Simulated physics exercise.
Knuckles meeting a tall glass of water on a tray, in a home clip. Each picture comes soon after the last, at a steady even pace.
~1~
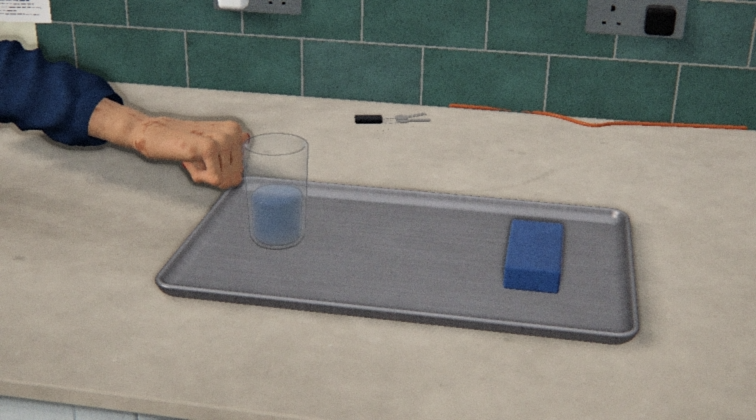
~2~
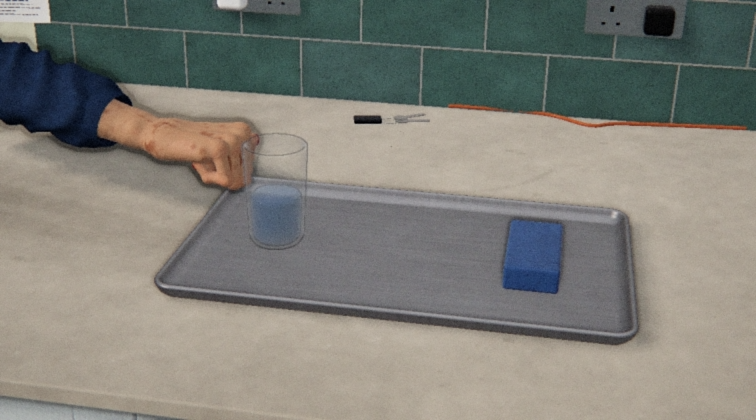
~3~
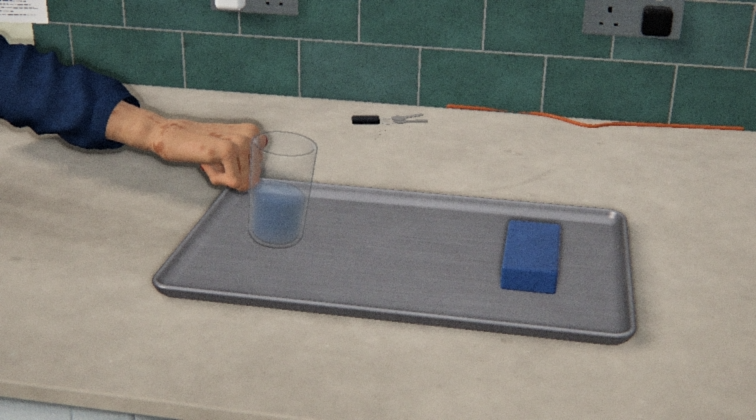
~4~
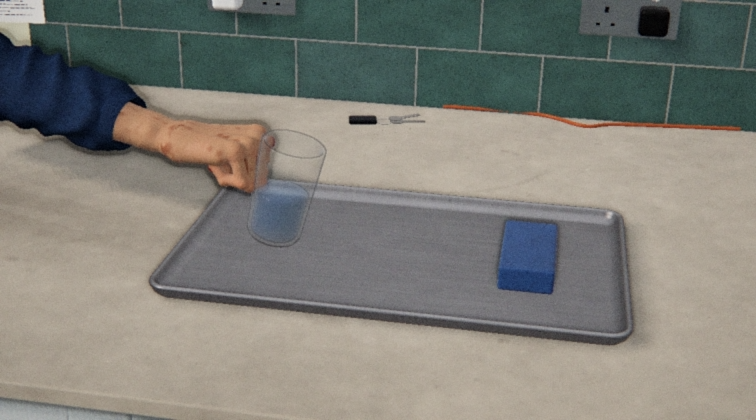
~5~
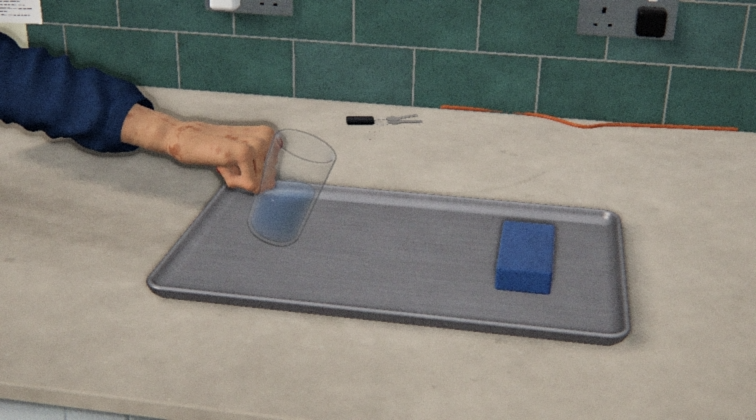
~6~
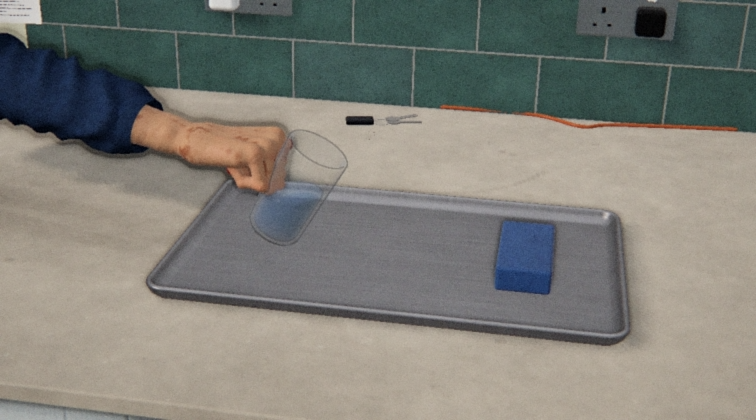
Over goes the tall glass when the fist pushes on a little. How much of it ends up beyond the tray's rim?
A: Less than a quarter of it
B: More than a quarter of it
(A) Less than a quarter of it.
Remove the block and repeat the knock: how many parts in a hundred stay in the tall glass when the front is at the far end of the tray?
35 %, roughly.
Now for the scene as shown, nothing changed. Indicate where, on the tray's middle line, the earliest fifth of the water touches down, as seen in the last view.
Roughly (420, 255).
A moment on, the tall glass is falling and 100 per cent is in the glass, 0 on the tray and 0 above or beyond its rim.
Next, the tall glass lies on its side and 97 per cent is in the glass, 2 on the tray and 1 above or beyond its rim.
Then the tall glass lies on its side and 51 per cent is in the glass, 44 on the tray and 6 above or beyond its rim.
Later the tall glass lies on its side and 24 per cent is in the glass, 71 on the tray and 5 above or beyond its rim.
At rest 98 per cent is held by tray and glass, 2 is off the tray.
